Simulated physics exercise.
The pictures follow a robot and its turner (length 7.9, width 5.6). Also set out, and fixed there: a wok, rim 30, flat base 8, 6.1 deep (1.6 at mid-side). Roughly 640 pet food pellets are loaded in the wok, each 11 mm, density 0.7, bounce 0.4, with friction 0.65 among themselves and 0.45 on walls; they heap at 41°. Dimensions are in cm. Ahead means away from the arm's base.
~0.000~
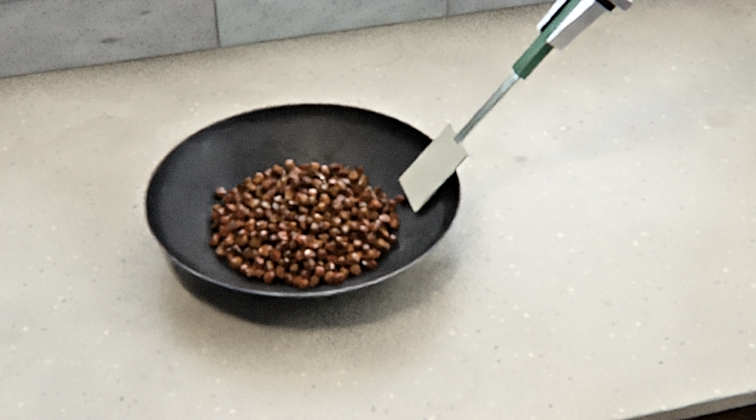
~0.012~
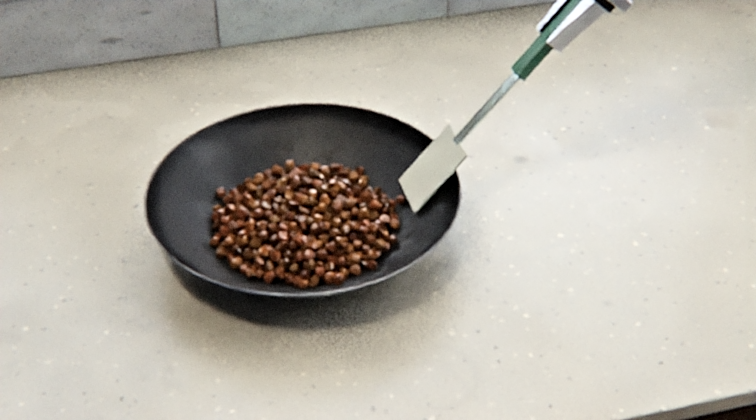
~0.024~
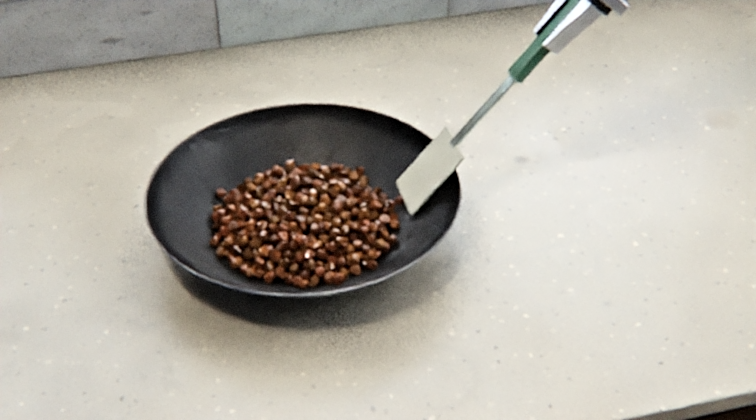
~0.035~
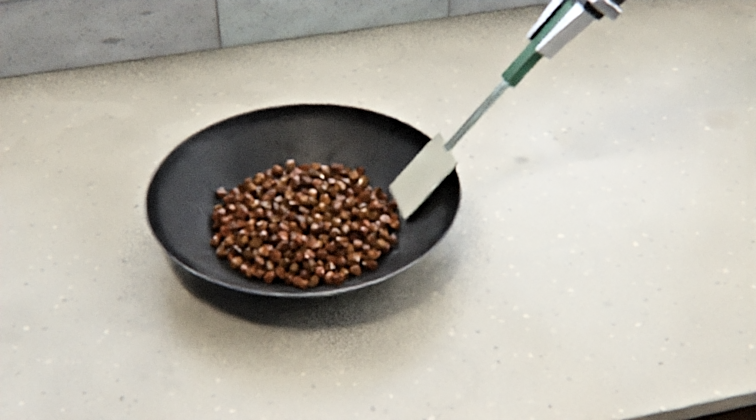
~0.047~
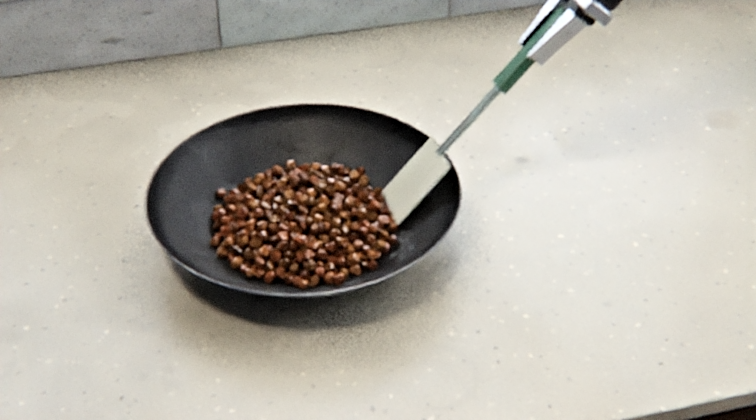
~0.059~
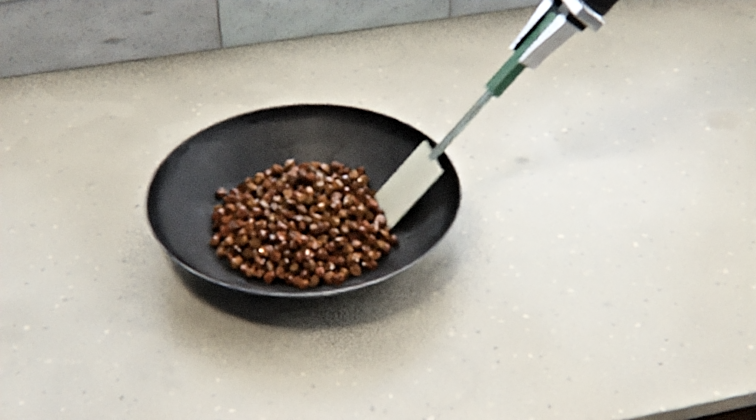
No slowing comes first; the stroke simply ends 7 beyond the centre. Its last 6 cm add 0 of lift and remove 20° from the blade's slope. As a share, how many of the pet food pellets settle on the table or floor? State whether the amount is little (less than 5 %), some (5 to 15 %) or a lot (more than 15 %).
The amount is little, less than 5 %.
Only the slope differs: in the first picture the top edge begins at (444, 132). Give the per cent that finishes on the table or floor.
Spill: Approx. 0 per cent.
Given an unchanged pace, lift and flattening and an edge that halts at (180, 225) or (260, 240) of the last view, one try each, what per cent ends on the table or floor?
Around 20 per cent for the first try and 0 per cent for the second.
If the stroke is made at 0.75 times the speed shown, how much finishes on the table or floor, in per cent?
Around 0 percent would finish on the table or floor.
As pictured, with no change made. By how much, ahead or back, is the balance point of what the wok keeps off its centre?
Some 5.0 cm ahead of the centre.
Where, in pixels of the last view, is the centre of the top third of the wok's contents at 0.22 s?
It is centred at about (231, 223).
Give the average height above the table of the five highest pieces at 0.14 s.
About 6 cm.
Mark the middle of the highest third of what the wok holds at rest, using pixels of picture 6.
About (199, 218).
By 0.14 s, sloping 49°, highest piece 7 above the table; 642 in the wok.
By 0.22 s, sloping 43°, highest piece 6 above the table; 642 in the wok.
By 0.46 s, sloping 29°, highest piece 8 above the table; 630 in the wok, 11 on the table or floor, 1 on the blade or in flight.
By 1.51 s, sloping 29°, highest piece 8 above the table; 629 in the wok, 13 on the table or floor.
Final count, 629 in the wok, 13 on the table or floor. That is 2 % on the table or floor.
